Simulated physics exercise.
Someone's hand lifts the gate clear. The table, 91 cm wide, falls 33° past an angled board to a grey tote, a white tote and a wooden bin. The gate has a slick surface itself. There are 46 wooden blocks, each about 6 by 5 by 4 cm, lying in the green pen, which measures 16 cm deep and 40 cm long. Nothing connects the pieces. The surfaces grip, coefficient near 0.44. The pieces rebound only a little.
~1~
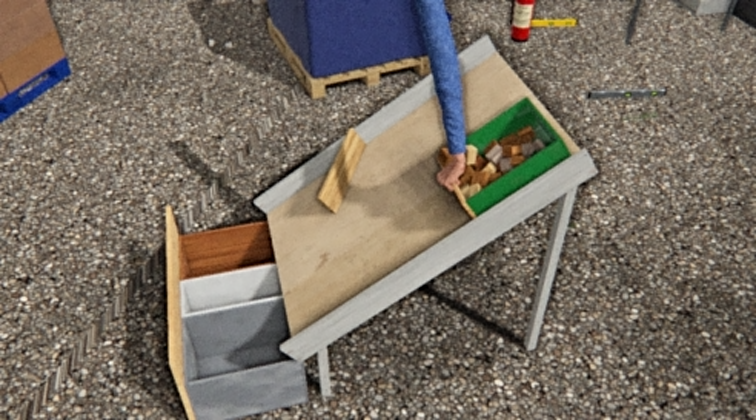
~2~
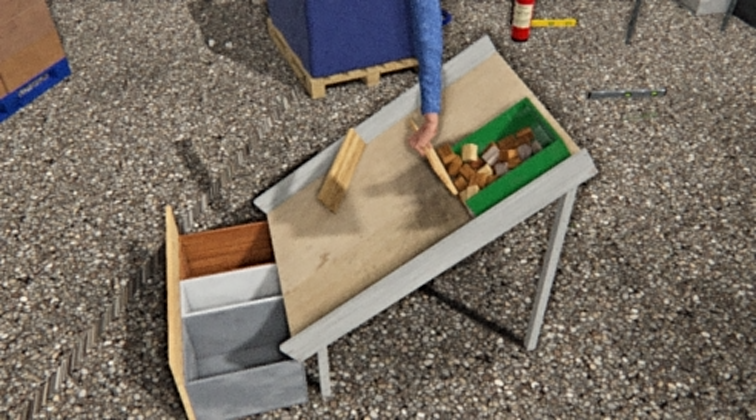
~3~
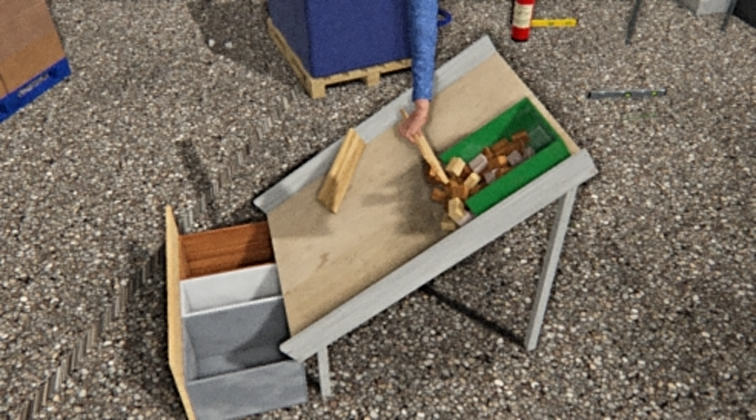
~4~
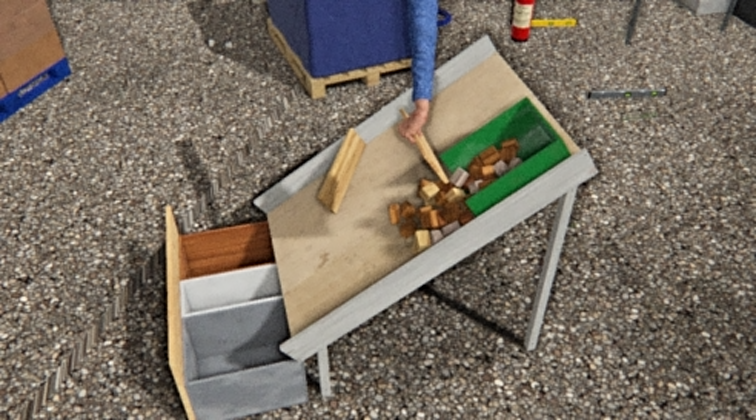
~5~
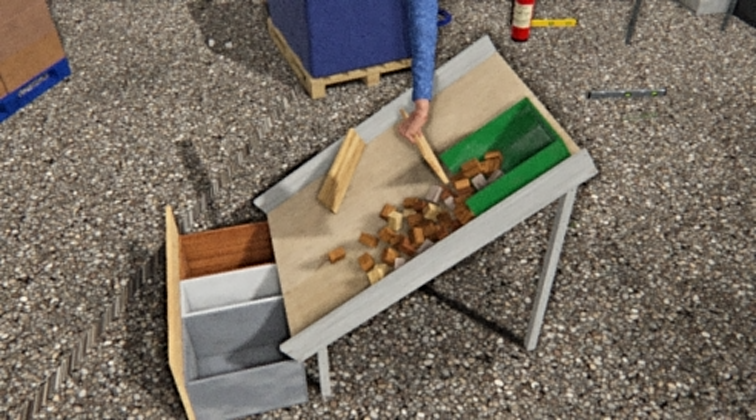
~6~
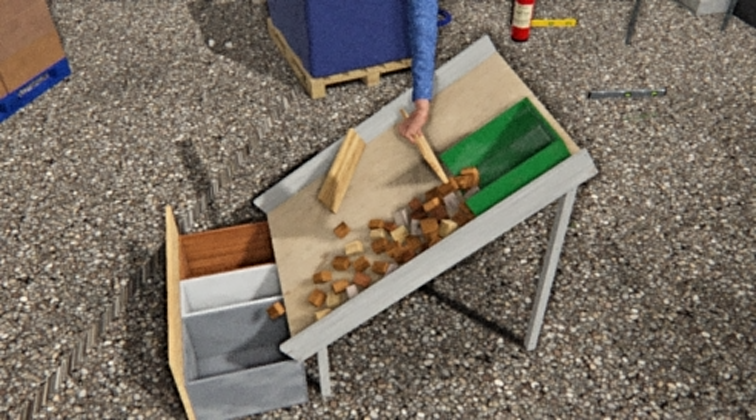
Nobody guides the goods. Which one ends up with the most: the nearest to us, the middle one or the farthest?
The winner is the proximal one.
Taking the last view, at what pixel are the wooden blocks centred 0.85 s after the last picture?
Somewhere about (226, 373) in pixels.
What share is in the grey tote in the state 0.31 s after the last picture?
Estimated fraction: Some 25 percent.
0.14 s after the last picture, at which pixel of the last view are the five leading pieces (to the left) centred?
Close to (262, 340).
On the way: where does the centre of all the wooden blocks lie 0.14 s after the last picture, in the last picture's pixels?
At about (373, 260).
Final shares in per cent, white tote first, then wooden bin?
Roughly 5 and 0 per cent.
Then, 0.14 s after the last picture, 2 in the grey tote, 41 on the slope and 3 in the air.
Then, 0.31 s after the last picture, 11 in the grey tote, 1 in the white tote, 33 on the slope and 1 in the air.
Then, 0.54 s after the last picture, 29 in the grey tote, 1 in the white tote, 11 on the slope and 5 in the air.
Final count (0.85 s after the last picture), 44 in the grey tote and 2 in the white tote.
